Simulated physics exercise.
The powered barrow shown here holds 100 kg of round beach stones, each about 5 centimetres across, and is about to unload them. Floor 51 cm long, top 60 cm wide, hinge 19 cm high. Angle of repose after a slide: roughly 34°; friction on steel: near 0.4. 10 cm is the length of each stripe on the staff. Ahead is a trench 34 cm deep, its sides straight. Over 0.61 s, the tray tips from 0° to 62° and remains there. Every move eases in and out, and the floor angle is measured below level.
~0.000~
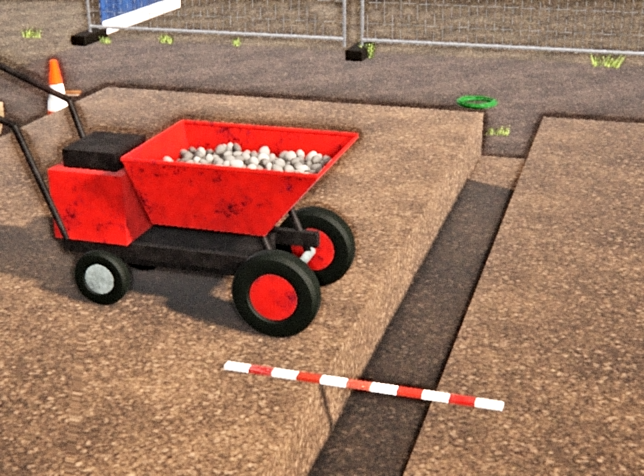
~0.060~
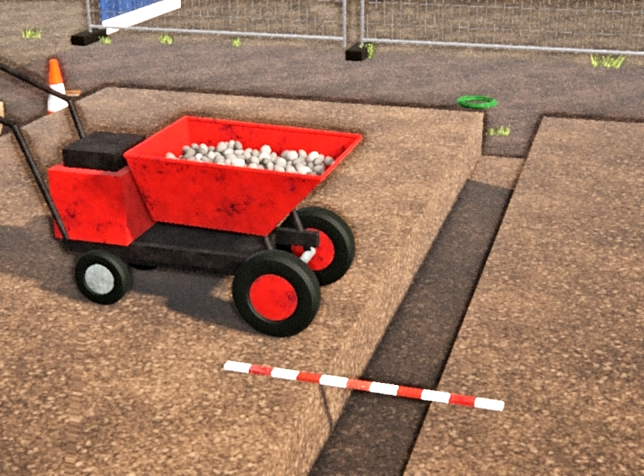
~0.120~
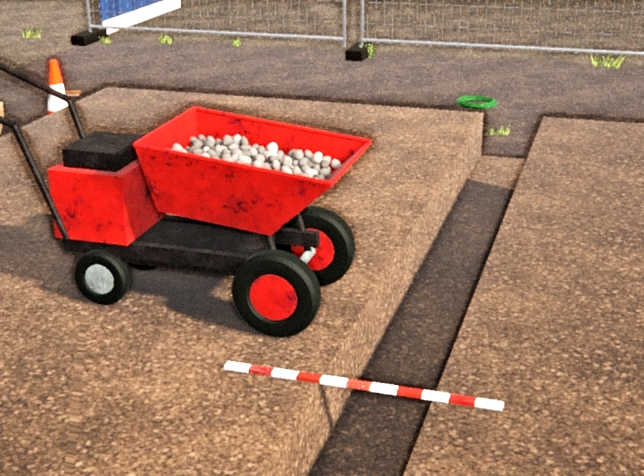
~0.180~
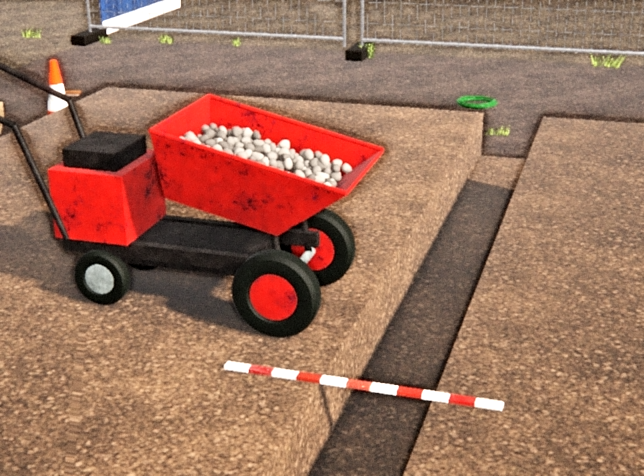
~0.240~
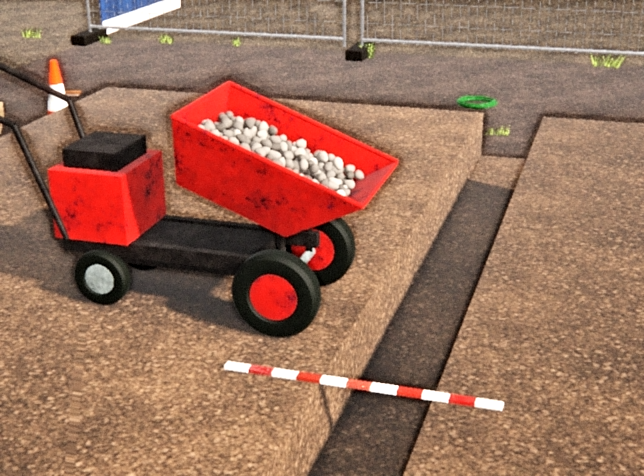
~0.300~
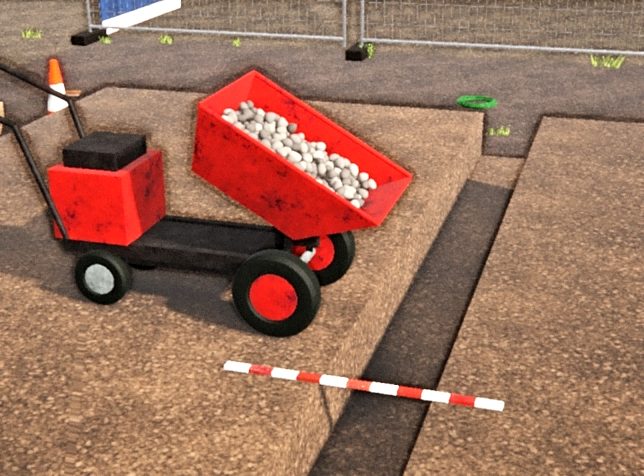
The red tray of a powered barrow, loaded with round, pale stones, starts out level beside a straight-sided trench with a red-and-white striped pole lying across it. The tray's rear end rises, slowly at first, and its front lip tilts steadily down to the right while the wheeled base stays still.
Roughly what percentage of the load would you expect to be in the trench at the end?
I'd expect around 34 per cent.
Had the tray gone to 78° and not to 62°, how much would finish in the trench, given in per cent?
Trench share: Approx. 35%.
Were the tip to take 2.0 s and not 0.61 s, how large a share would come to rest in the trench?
With that change, it comes to around 55 per cent.
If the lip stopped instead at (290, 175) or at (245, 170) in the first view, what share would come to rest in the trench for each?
55 % and 90 %.
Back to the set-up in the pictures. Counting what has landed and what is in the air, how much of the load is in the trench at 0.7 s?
By then, around 10 percent.
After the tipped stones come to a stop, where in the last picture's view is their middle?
Somewhere near pixel (501, 332).
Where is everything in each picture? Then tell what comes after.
The tray is at 0°, its lip at (317, 177); the top of the load is at (259, 157), in the first picture.
The tray is at 2°, its lip at (321, 179); the top of the load is at (248, 154); the stones move at 0.4 m/s on average, in the second picture.
Lip at (331, 184), floor tilted 6°, highest stones at (229, 146); the stones move at 0.8 m/s on average, in the third picture.
Lip at (346, 194), floor tilted 13°, highest stones at (218, 133); the stones move at 1.1 m/s on average, in the fourth picture.
Lip at (362, 207), floor tilted 21°, highest stones at (230, 121); the stones move at 1.3 m/s on average, in the fifth picture.
Lip at (378, 224), floor tilted 30°, highest stones at (246, 112); the stones move at 1.3 m/s on average, in the sixth picture.
After 0.5 s the floor is at 53°; 100 % in the tray; the foremost stones are at (389, 238).
After 0.7 s the floor is at 62°; 86 % in the tray, 8 % in the trench, 6 % past the trench; the foremost stones are at (477, 317).
After 1.1 s the floor is at 62°; 29 % in the tray, 9 % in the trench, 62 % past the trench; the foremost stones are past the picture's edge.
After 3.0 s the floor is at 62°; 0 % in the tray, 34 % in the trench, 66 % past the trench; the foremost stones are past the picture's edge.
